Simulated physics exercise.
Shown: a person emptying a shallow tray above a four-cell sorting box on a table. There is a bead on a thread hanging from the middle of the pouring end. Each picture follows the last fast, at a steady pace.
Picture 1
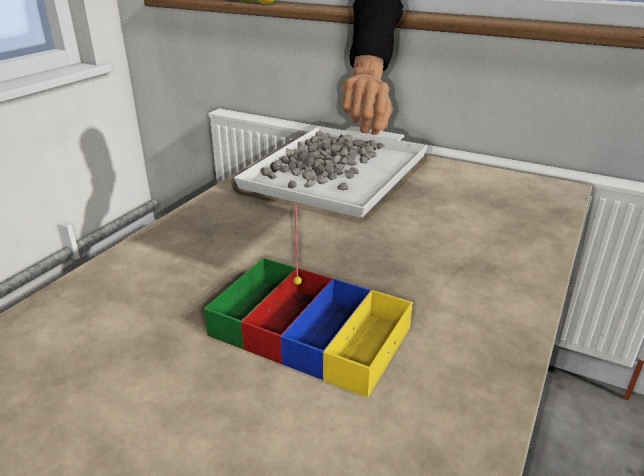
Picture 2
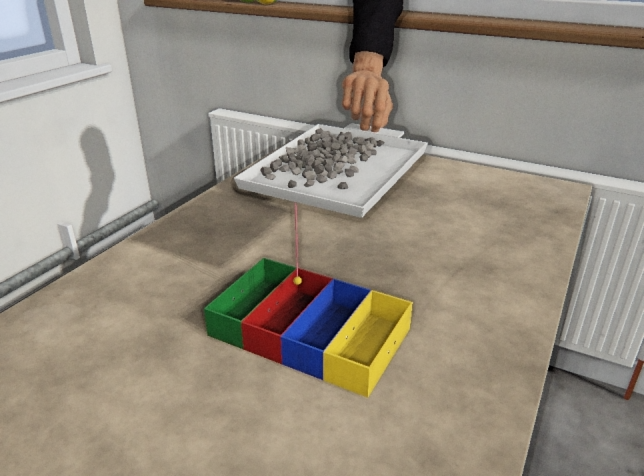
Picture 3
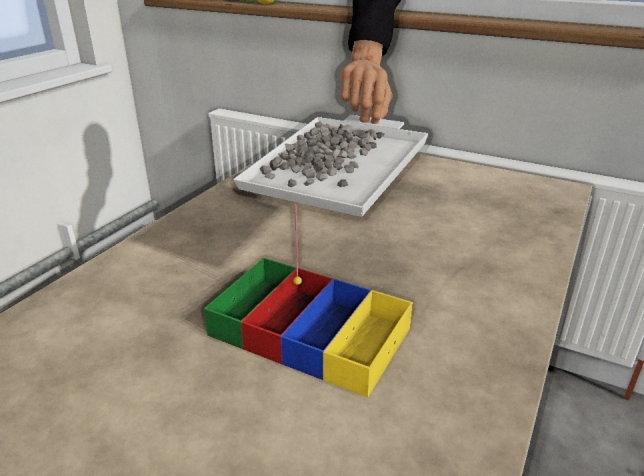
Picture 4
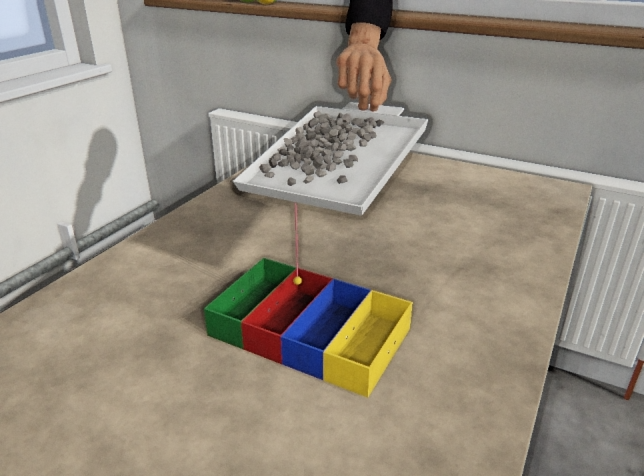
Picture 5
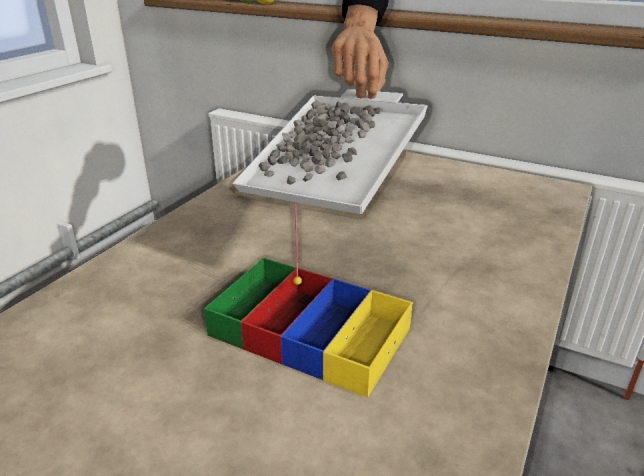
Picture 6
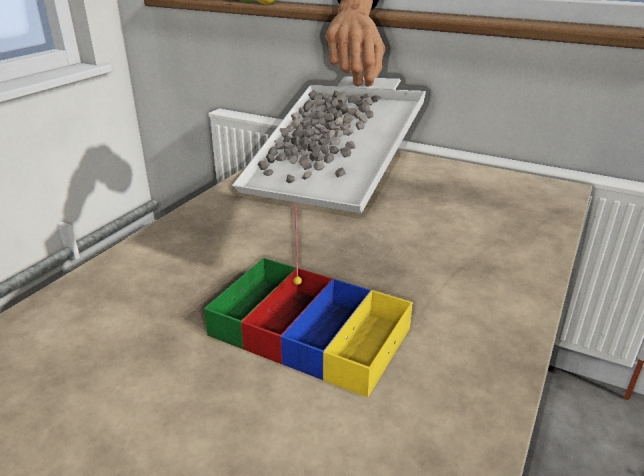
A hand raised the back of a shallow white tray of gray gravel above a box with green, red, blue and yellow cells, steepening it gradually while its front edge dipped slightly at the left corner.
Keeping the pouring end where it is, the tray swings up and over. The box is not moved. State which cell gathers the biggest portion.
It is the green cell.
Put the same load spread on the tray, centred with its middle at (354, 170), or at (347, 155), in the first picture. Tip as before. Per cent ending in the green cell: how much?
It would be about 40 per cent for the first and about 40 per cent for the second.
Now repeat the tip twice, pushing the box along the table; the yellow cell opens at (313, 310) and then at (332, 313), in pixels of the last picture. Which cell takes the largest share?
So the first one goes to the cell in red and the second to red.
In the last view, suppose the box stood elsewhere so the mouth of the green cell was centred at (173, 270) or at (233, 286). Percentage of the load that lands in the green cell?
First placement: 0 per cent; second placement: 40 per cent.
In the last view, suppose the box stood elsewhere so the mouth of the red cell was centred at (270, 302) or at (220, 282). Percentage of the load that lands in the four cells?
First case: Some 90 %; second case: Some 90 %.
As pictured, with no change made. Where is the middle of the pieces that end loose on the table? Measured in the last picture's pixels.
Look around (171, 325) in the last picture.
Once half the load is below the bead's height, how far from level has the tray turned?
90 degrees.
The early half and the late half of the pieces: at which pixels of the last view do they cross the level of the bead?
Half one: (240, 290), half two: (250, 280).
Shortly afterwards, tray tipped steeply; all but a few on the tray; a little falling or outside the box.
Next, tray tipped past a quarter turn; near a quarter on the tray; near a third in the green cell; a little in the red cell; only a few in the blue cell; near a quarter falling or outside the box.
Some moments later, tray tipped past a quarter turn; near half in the green cell; near a quarter in the red cell; only a few in the blue cell; near a quarter falling or outside the box.
In the end, tray tipped past a quarter turn; near half in the green cell; near a quarter in the red cell; only a few in the blue cell; none at all in the yellow cell; near a quarter outside the box.
